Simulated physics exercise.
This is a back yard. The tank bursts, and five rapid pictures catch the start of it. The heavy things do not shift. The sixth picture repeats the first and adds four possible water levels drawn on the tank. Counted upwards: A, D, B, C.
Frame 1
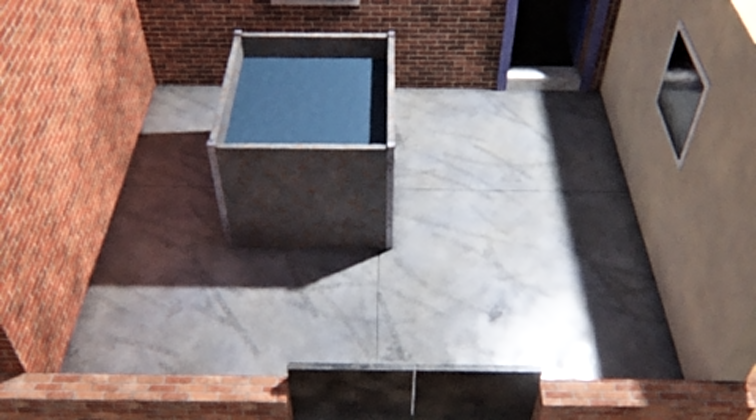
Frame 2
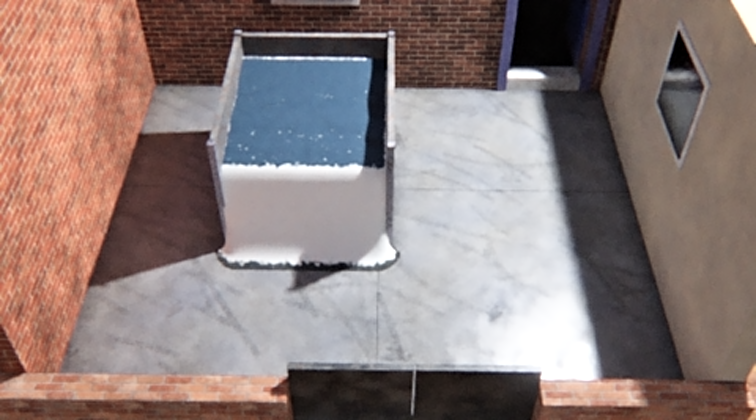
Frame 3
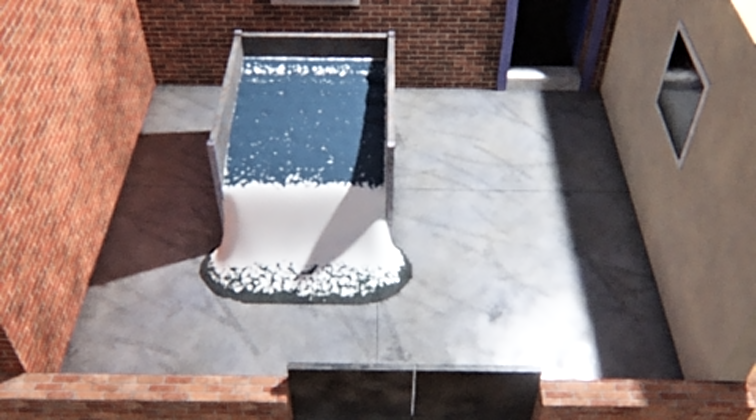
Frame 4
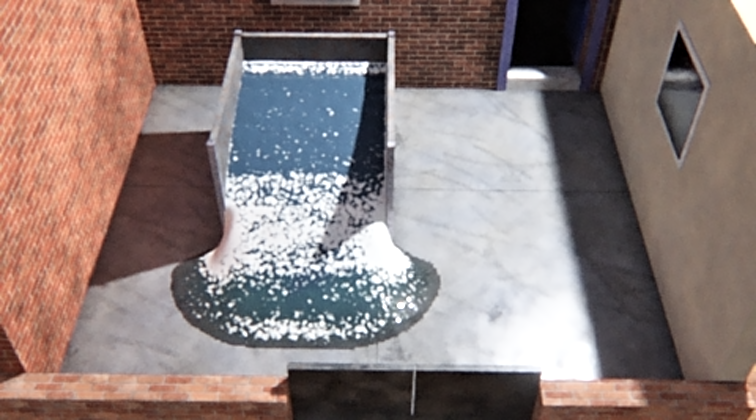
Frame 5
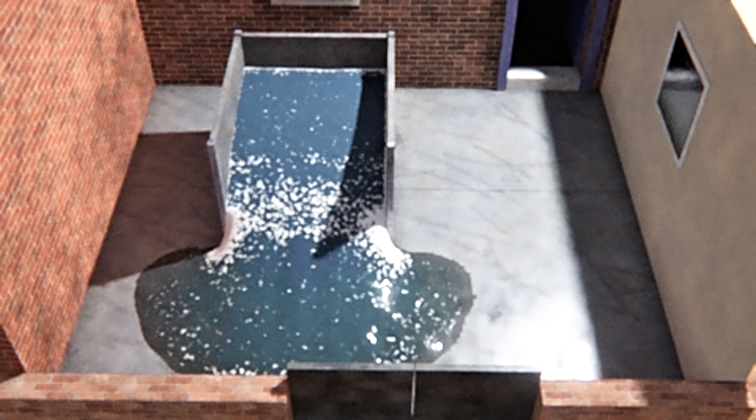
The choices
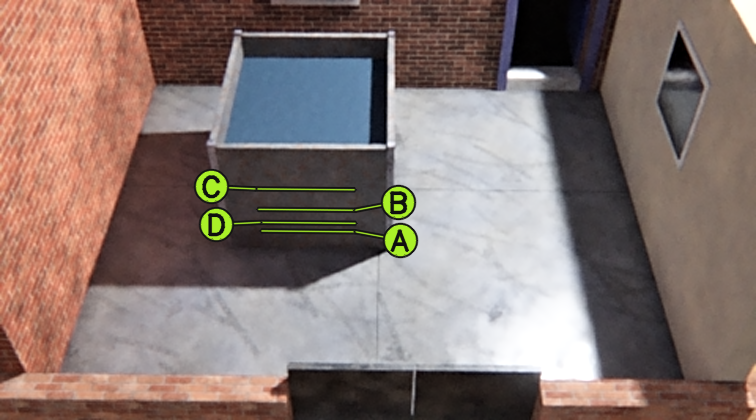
In the video, the front wall of a tank of water in a brick-walled back yard vanishes, and the water pours out with white foam, spreading across the grey paving to both sides and towards the shut gate.
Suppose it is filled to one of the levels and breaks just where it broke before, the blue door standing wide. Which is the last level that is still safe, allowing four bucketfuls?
The limit is C.
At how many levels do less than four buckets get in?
All of them.
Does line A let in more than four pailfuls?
No.
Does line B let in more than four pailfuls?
No, that is safe.
On the marked copy, A at (308, 231); B at (306, 209); C at (304, 189); D at (307, 222); from the bottom up A, D, B, C.
For line A, nothing gets over.
For line B, nothing gets over.
For line C, a splash gets over, under a bucket.
For line D, nothing gets over.
